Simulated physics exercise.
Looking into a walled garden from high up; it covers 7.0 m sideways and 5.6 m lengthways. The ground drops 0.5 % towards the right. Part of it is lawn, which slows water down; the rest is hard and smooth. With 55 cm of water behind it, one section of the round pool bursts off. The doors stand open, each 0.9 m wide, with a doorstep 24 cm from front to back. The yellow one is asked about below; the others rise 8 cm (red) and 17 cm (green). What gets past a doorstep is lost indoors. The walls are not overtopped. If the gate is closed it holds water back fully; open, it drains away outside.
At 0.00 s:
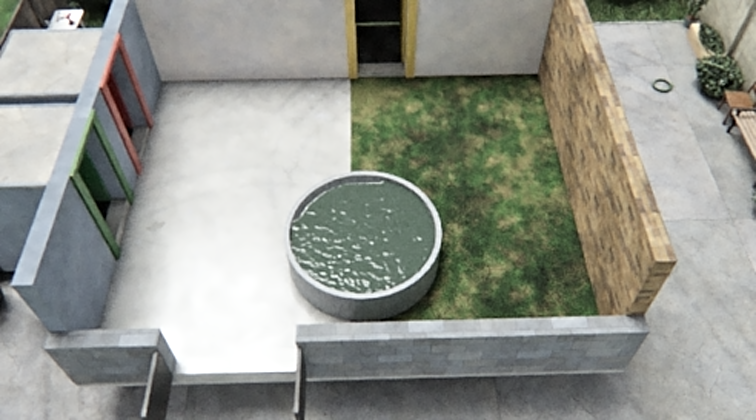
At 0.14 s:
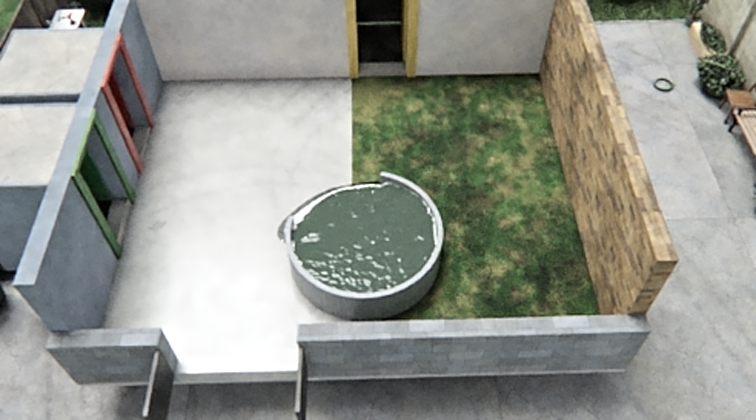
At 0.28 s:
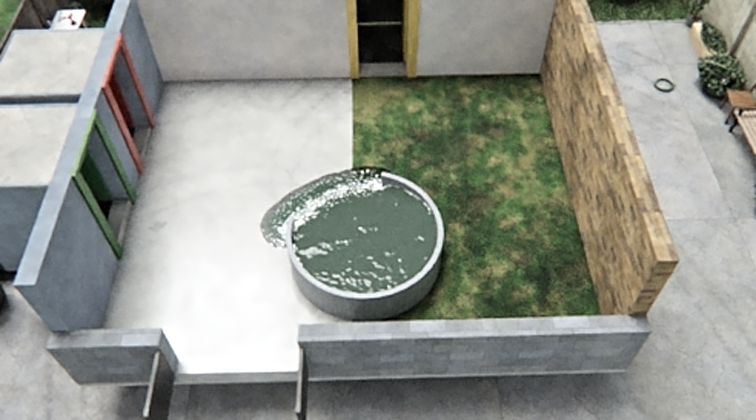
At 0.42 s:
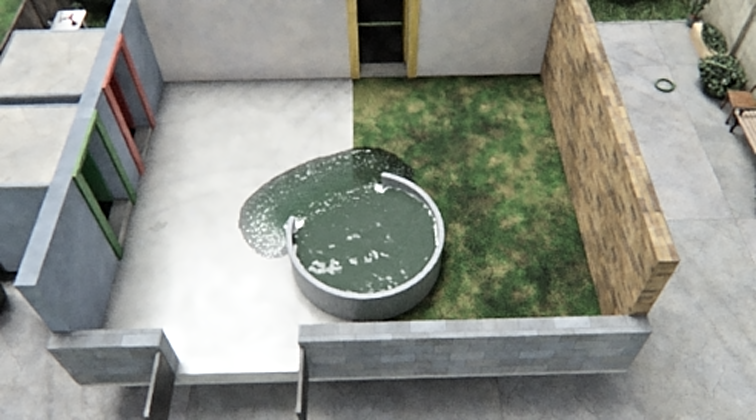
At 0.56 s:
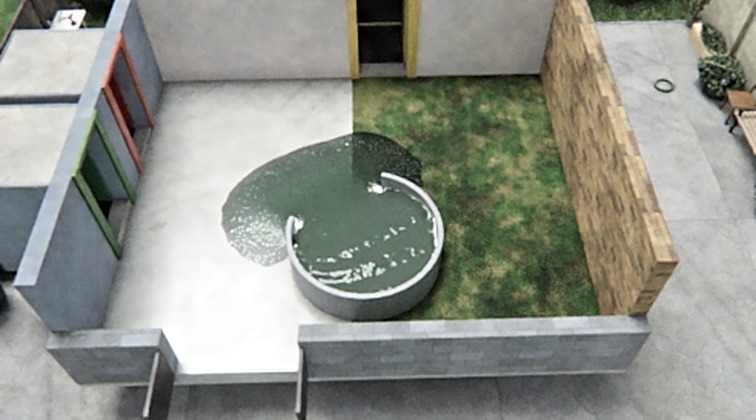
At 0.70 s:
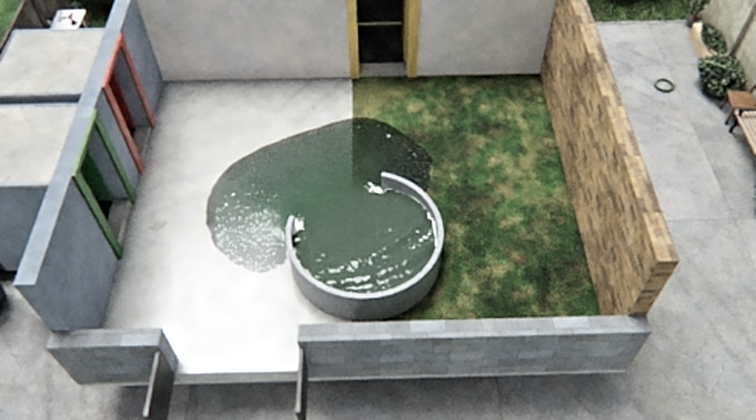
Walled garden seen from above, a round pool bursting open on its far side and water spreading across pale paving and grass.
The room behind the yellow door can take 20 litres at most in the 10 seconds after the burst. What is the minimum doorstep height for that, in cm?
About 6.5 cm.
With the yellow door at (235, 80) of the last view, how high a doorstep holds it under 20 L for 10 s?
Roughly 15 cm.
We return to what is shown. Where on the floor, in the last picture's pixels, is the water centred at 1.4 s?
Near (337, 211).
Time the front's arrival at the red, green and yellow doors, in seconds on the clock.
Red 1.6 s, green 1.6 s, yellow 1.8 s.
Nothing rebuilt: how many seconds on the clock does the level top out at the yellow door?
Near 2.6 s.
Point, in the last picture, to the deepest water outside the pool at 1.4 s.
At about (337, 198).
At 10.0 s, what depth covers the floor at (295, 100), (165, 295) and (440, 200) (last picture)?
In that order: 5, 6 and 4 cm.
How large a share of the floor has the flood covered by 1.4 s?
Some 35 per cent of it.
After 1.4 s water covers 35 % of the floor, deepest (22 cm) near (337, 198); it has not reached the yellow door.
After 3.0 s water covers 50 % of the floor, deepest (30 cm) near (192, 87); 11 cm at the yellow door, 0 litres in over its 12 cm doorstep.
After 10.0 s water covers 90 % of the floor, deepest (8 cm) near (532, 74); 5 cm at the yellow door, 0 litres in over its 12 cm doorstep.
At the yellow door as built, the water arrived by 1.9 s and peaked near 12 cm at 2.6 s.
Run again over the same 10 s with other heights there, 31 litres in over 5.5 cm, 10 litres over 7.5 cm. The limit of 20 litres is kept from about 6.5 cm up.
